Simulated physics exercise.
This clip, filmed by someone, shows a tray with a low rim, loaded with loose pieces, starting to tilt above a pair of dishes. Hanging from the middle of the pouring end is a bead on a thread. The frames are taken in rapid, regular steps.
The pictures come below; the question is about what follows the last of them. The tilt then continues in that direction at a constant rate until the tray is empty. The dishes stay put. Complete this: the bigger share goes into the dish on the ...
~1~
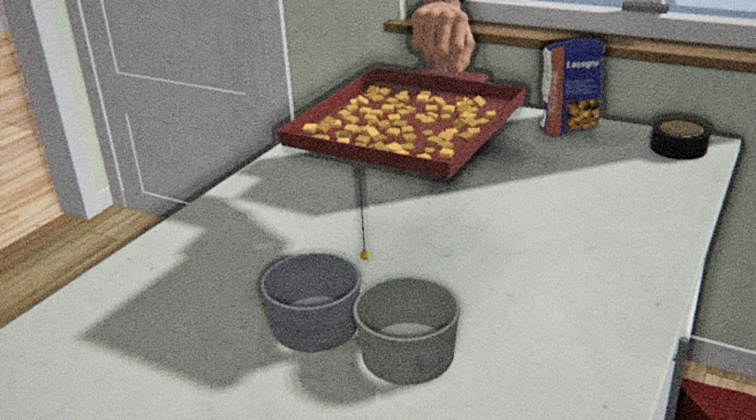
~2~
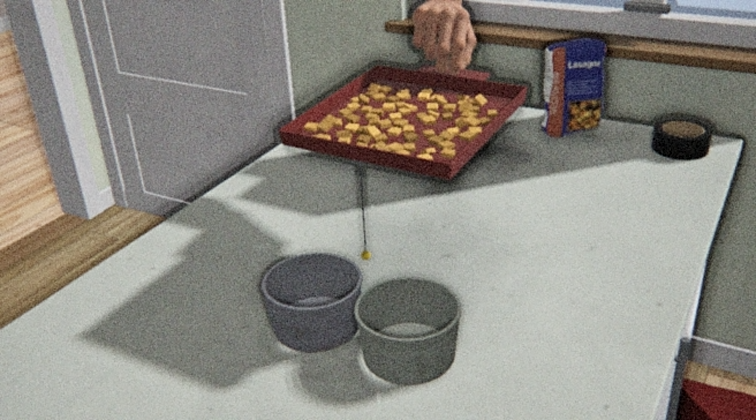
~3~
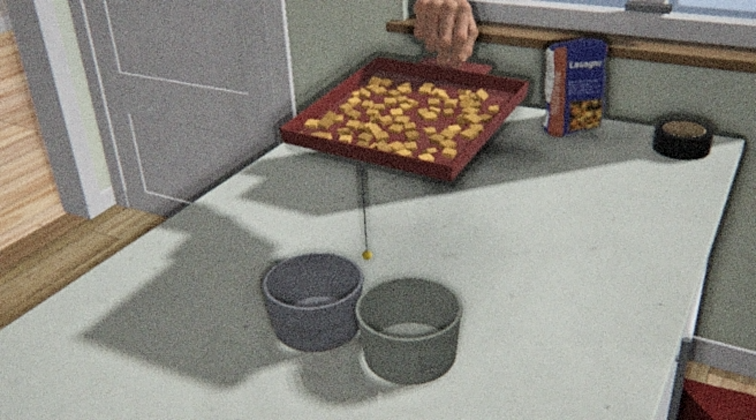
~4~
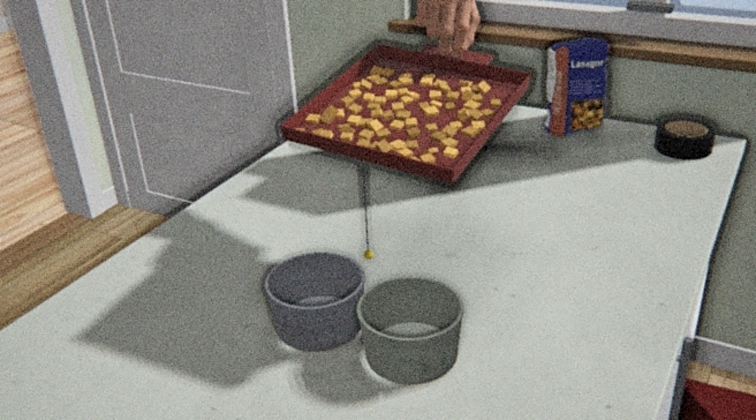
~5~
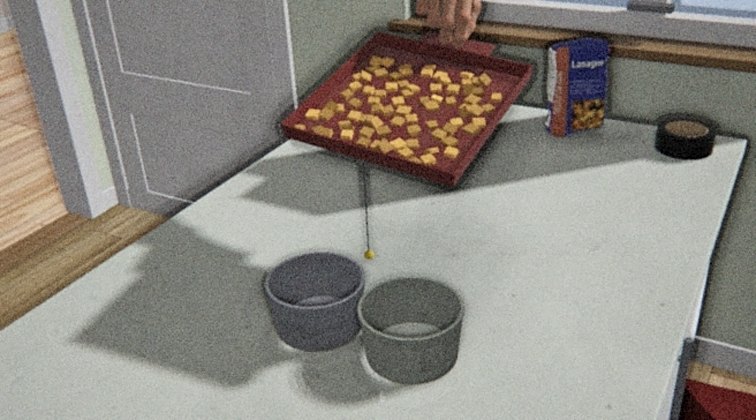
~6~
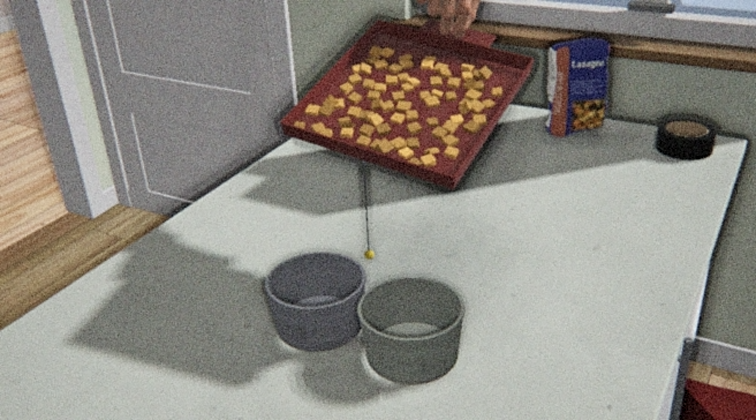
Right.
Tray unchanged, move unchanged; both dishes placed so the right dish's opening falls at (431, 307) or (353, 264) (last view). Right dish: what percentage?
About 70 per cent first, then about 0 per cent.
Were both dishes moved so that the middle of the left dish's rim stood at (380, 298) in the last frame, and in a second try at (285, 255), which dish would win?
Try 1: The left-side dish; try 2: The right-side dish.
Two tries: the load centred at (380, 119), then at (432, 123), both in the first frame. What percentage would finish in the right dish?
The first start yields 70 per cent, the second 70 per cent.
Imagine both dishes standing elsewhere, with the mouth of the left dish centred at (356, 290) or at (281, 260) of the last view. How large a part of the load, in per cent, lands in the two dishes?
Trial 1 near 50 %, trial 2 near 40 %.
Just after the last frame, tray tipped steeply; every one on the tray.
A moment on, tray tipped right over; the larger part on the tray; about a tenth in the right dish; just a few outside both; just a few in the air.
Further on, tray tipped past a quarter turn; roughly two thirds in the right dish; just a few in the left dish; roughly a third outside both.
When it is over, tray tipped past a quarter turn; roughly two thirds in the right dish; just a few in the left dish; roughly a third outside both.
